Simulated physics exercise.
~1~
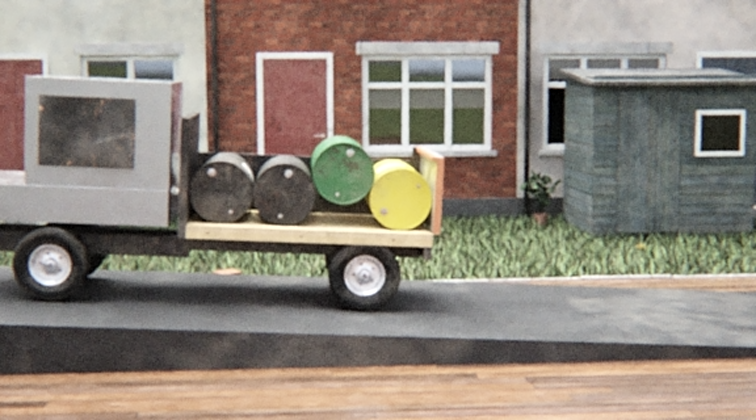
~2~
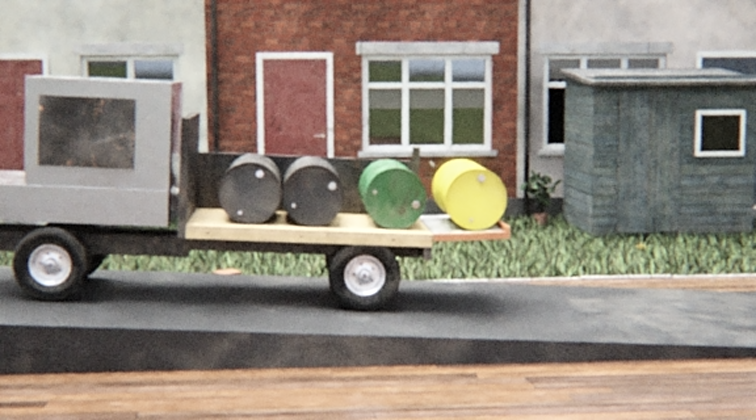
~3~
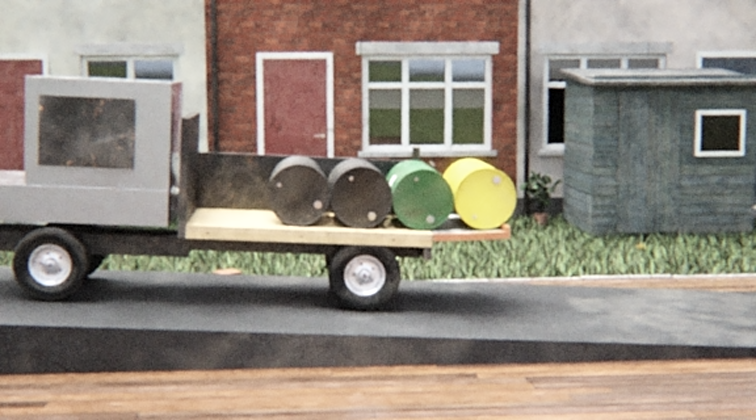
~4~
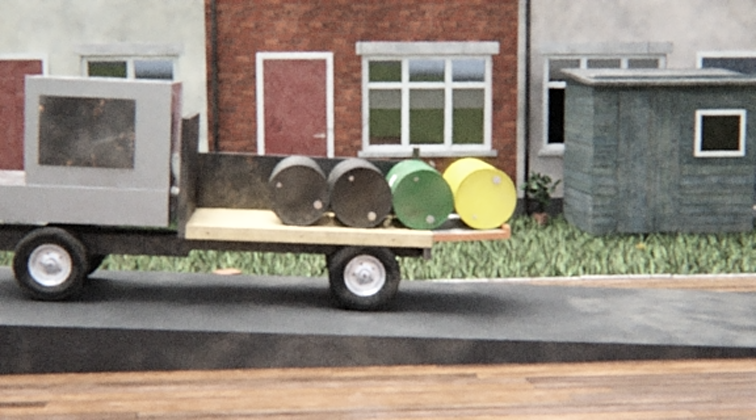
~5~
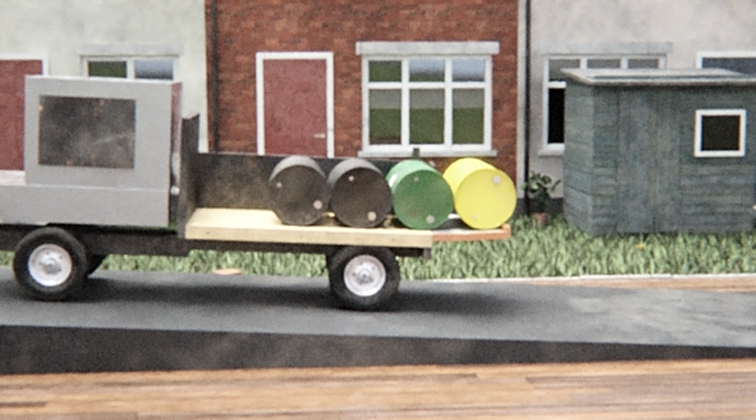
On a sloping street in front of brick and white houses, a grey pick-up's tailgate swung down and its two black, one green and one yellow drums rolled right, the yellow stopping on the lowered gate and the others resting behind it on the bed.
